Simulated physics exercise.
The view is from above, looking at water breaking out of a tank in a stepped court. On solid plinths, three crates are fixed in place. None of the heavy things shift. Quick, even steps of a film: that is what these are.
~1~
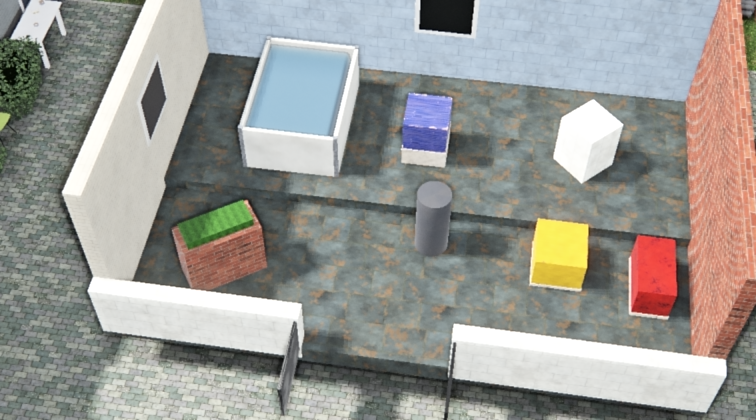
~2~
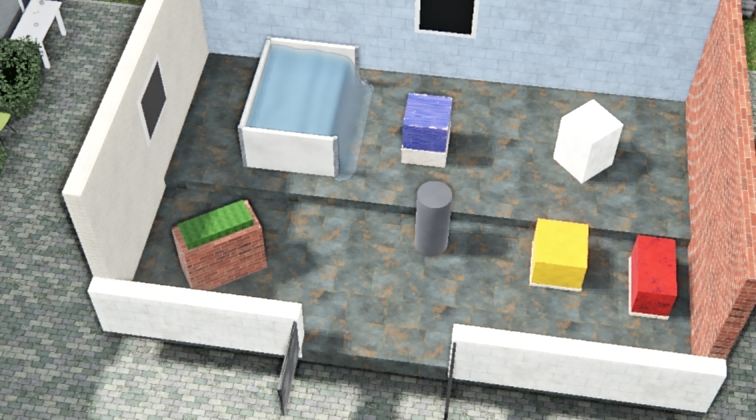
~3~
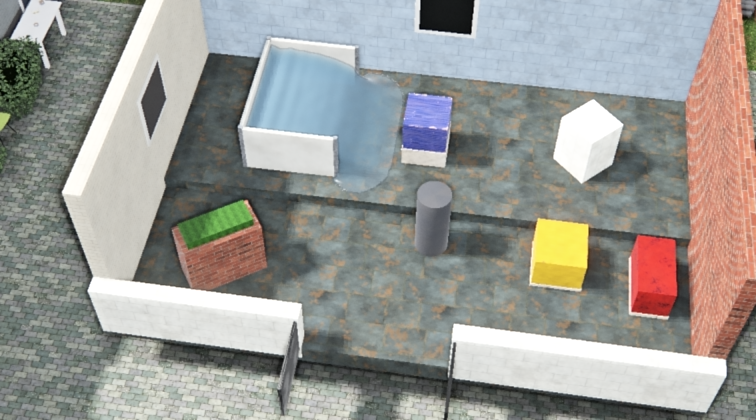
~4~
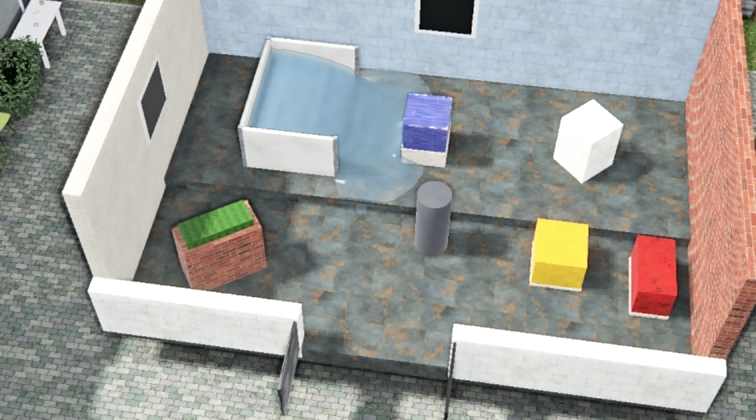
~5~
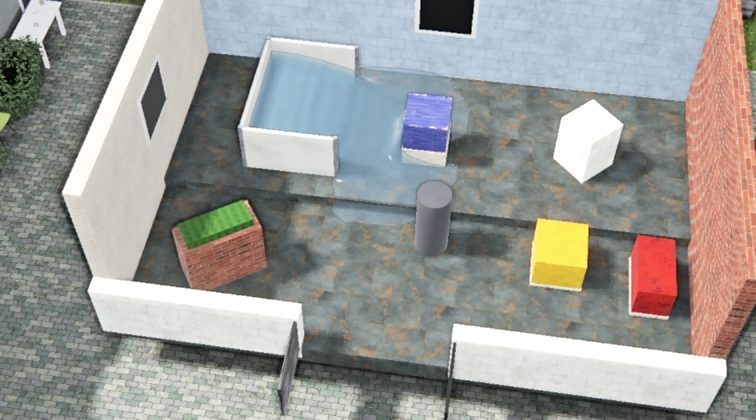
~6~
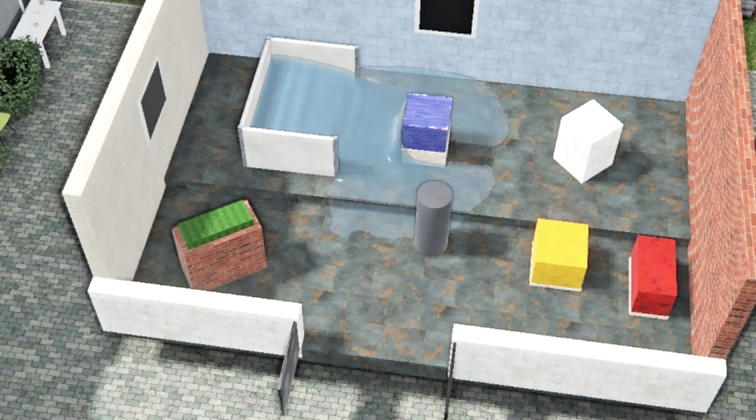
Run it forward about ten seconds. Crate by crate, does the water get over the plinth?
One by one: The yellow crate is not missed by the water this time; the blue crate is not missed by the water this time; the red crate is not missed by the water this time.
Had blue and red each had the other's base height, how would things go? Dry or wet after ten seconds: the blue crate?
Blue: Drenched.
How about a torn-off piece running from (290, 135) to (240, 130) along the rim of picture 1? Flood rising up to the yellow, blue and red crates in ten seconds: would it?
I'd expect the yellow crate goes wet, the blue crate remains untouched, and the red crate goes wet.
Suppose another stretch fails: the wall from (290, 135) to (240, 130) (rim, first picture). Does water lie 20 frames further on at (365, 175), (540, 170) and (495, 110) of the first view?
In turn: Dry, dry, dry.
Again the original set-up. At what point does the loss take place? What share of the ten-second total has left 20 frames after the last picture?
I make it 30 per cent.
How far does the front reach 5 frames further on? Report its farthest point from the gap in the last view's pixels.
Estimated pixel: (651, 128).
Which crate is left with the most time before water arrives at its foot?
The red-painted one.
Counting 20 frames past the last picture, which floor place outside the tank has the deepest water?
My estimate is about (650, 251).
A moment on, water covers 35 % of the floor; the yellow crate water round its plinth, the blue crate water round its plinth, the red crate not reached.
Next, water covers 55 % of the floor; the yellow crate water round its plinth, the blue crate water round its plinth, the red crate water round its plinth.
Then, water covers 65 % of the floor; the yellow crate water round its plinth, the blue crate water round its plinth, the red crate water round its plinth.
Later, water covers 80 % of the floor; the yellow crate water round its plinth, the blue crate water round its plinth, the red crate water round its plinth.
In the end, water covers 85 % of the floor; the yellow crate was topped, the blue crate was topped, the red crate was topped.
